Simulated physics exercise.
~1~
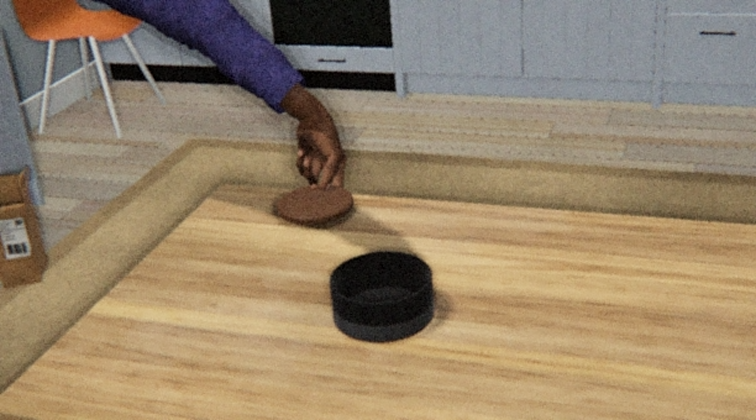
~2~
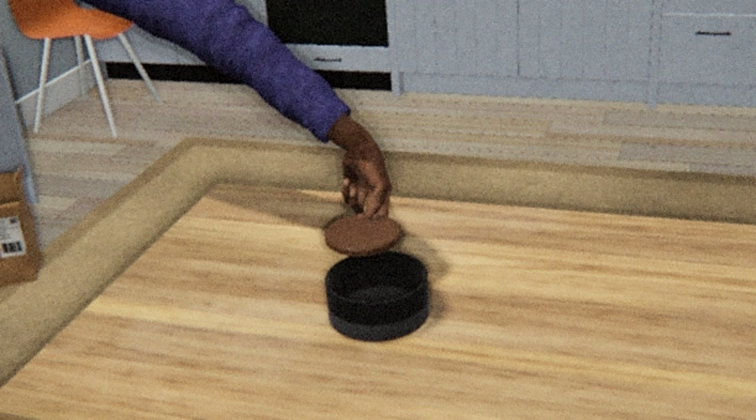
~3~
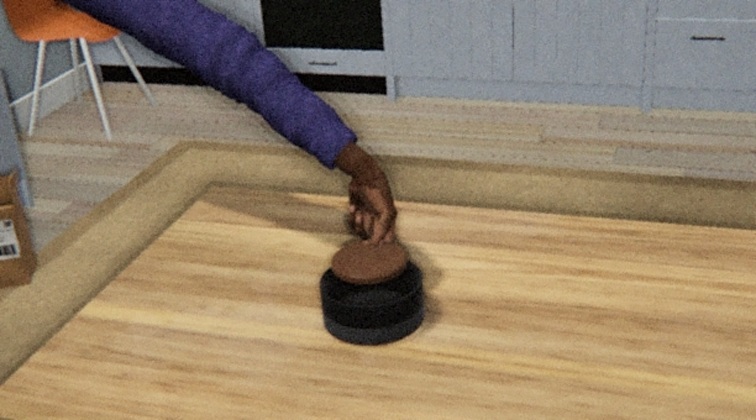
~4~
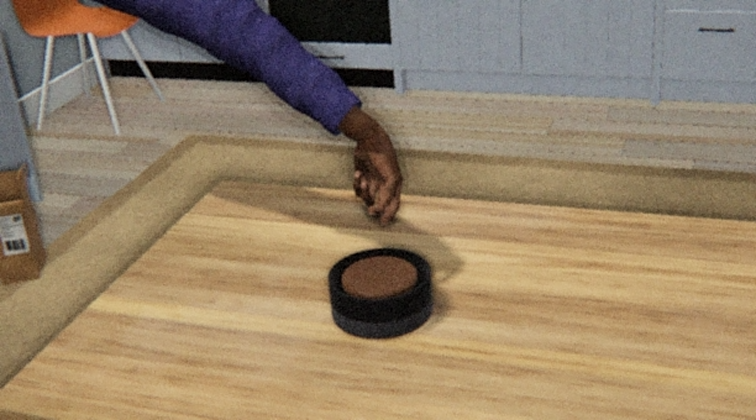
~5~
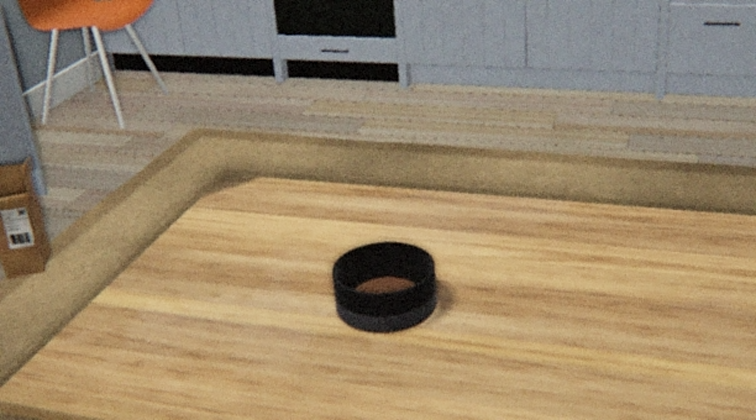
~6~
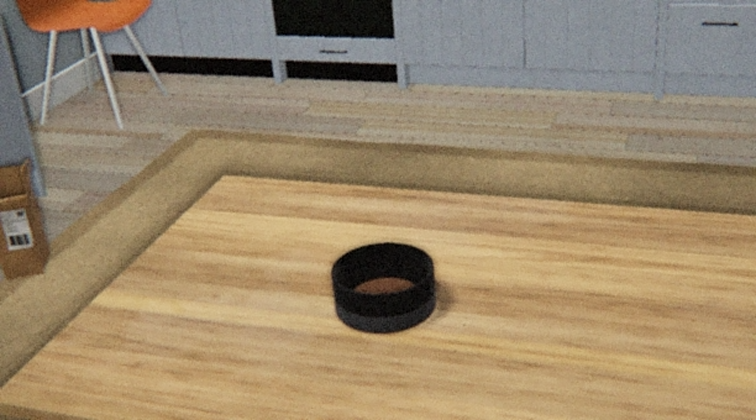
A brown coaster, held by a hand in a purple sleeve, moved right and down over a round black container on a wooden table, and once the hand let go and drew back, it dropped inside and lay still at the bottom.
